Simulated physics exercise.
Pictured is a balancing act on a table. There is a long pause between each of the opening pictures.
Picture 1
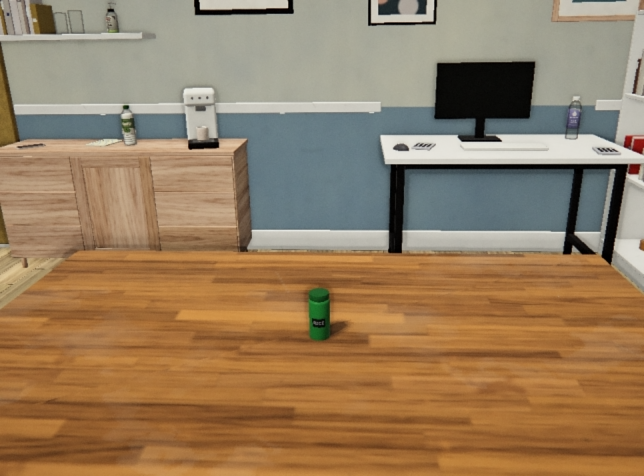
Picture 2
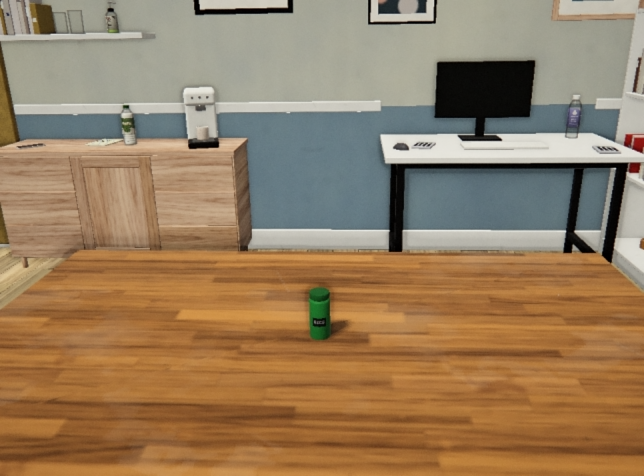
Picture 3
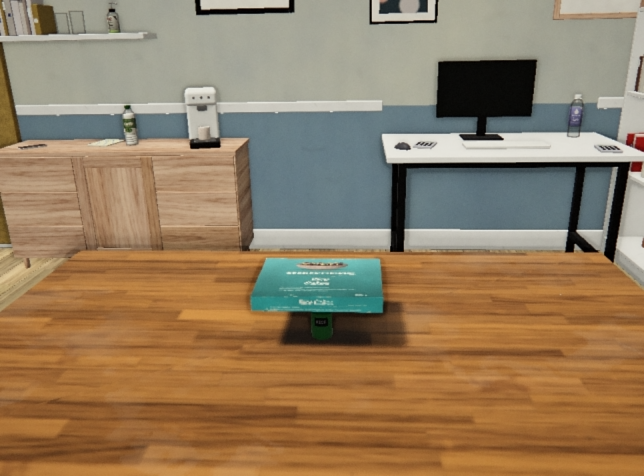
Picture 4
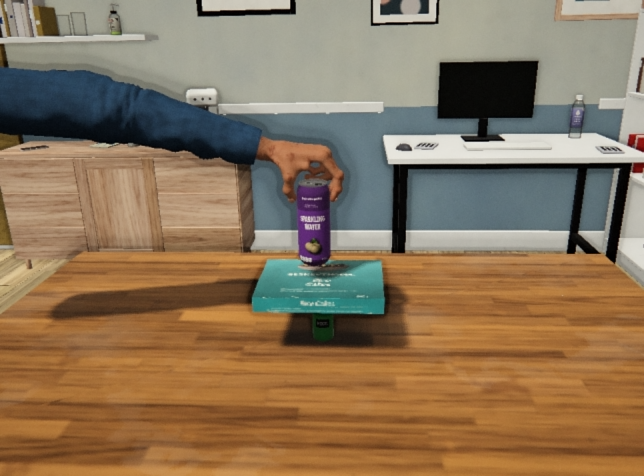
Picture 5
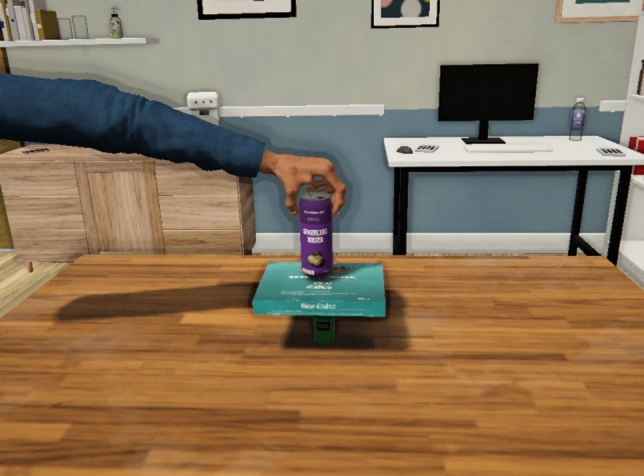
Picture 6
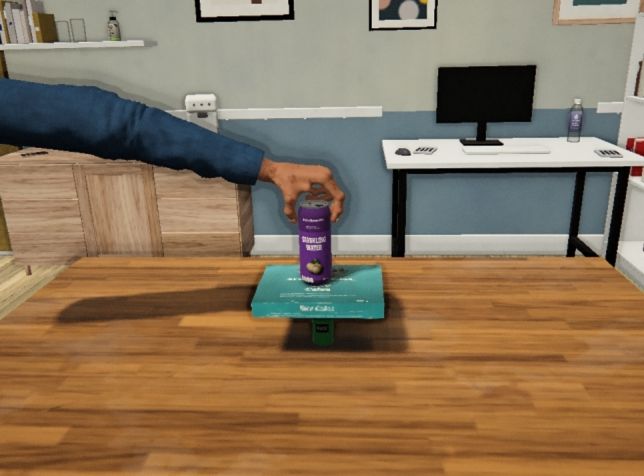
A turquoise packet appeared balanced on top of a small green container on a wooden table, and then a hand reached in from the left and lowered a purple can onto the packet, still gripping it.
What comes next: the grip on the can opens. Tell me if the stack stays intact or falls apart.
My guess is the stack will be secure.
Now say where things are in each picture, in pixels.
In the first picture, the last thing is not in view yet.
In the second picture, the last thing is not in view yet.
In the third picture, the last thing is not in view yet; turquoise packet (320, 283).
In the fourth picture, still above its spot; purple can (314, 223); turquoise packet (321, 285).
In the fifth picture, still above its spot; purple can (317, 236); turquoise packet (322, 287).
In the sixth picture, set down, still held; purple can (315, 243); turquoise packet (321, 289).
Then, 0.50 s later than the last frame, all is still.
Then, 1.30 s later than the last frame, purple can resting near (315, 244).
When it is over, all 3 as before. End places, in pixels of the last picture, purple can near (315, 244). The stack holds.
